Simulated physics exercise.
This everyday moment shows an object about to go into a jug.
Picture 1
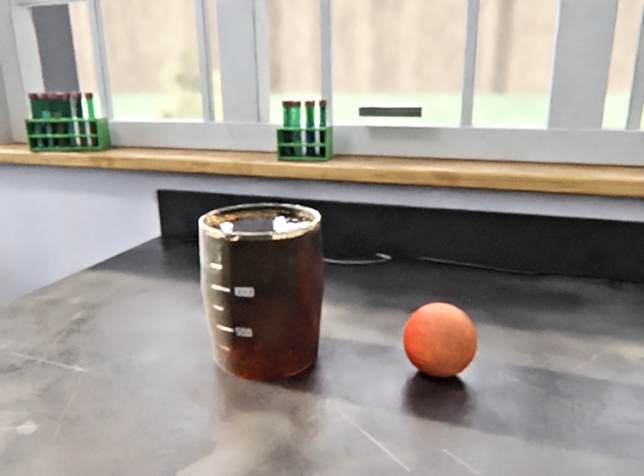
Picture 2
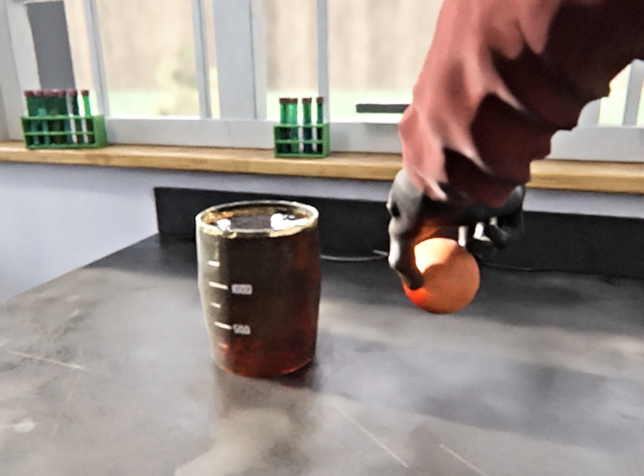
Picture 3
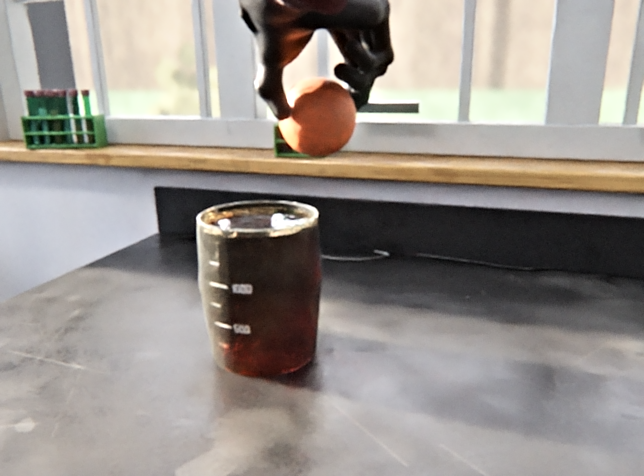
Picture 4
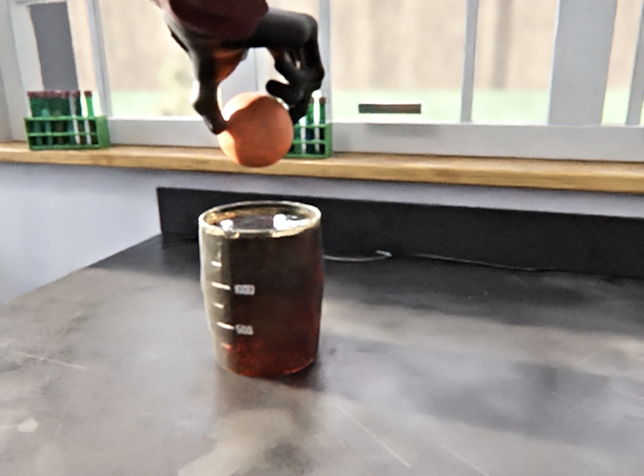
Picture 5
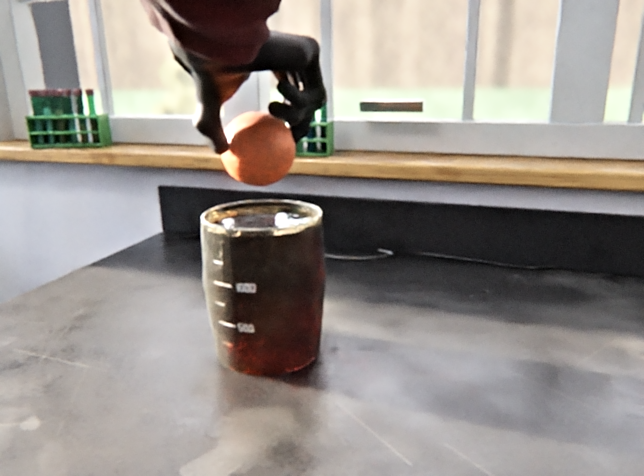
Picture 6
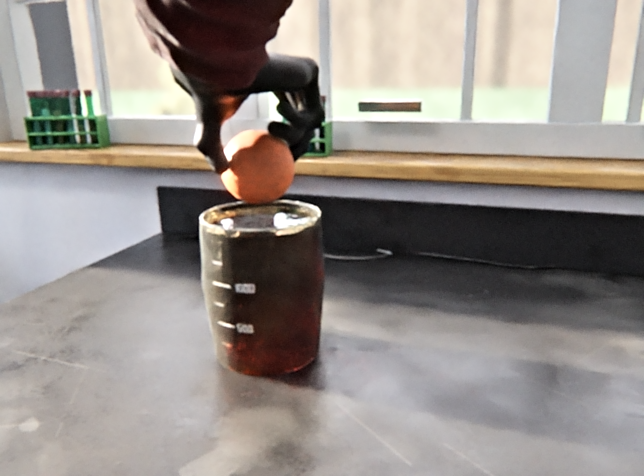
On a dark tabletop by a window, a black-gloved hand picking up an orange ball, carrying it left and lowering it over a jug of dark liquid.
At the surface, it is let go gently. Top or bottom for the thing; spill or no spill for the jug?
What you'd see is that the thing keeps afloat while the jug spills some.
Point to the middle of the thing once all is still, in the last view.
(262, 233), roughly.
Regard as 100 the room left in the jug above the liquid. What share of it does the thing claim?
Roughly 210 in a hundred.
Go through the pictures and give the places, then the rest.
The orange lies on the top at (440, 340); jug (264, 284) nearly full, in the first frame.
A hand picks up the orange at (440, 277); jug nearly full, surface at (258, 222), in the second frame.
The orange is carried over at (318, 118); jug (262, 281) nearly full, in the third frame.
The orange is above the jug at (256, 131); jug nearly full, surface at (261, 223), in the fourth frame.
The orange comes down at (259, 149); jug (265, 280) nearly full, in the fifth frame.
The orange is just over the surface at (258, 168); jug nearly full, surface at (261, 221), in the sixth frame.
A moment on, the orange enters the iced tea; the jug is full to the brim.
Further on, the orange comes up again; the jug is full to the brim; a puddle lies round it.
When it is over, the orange is afloat; the jug is full to the brim; a puddle lies round it.
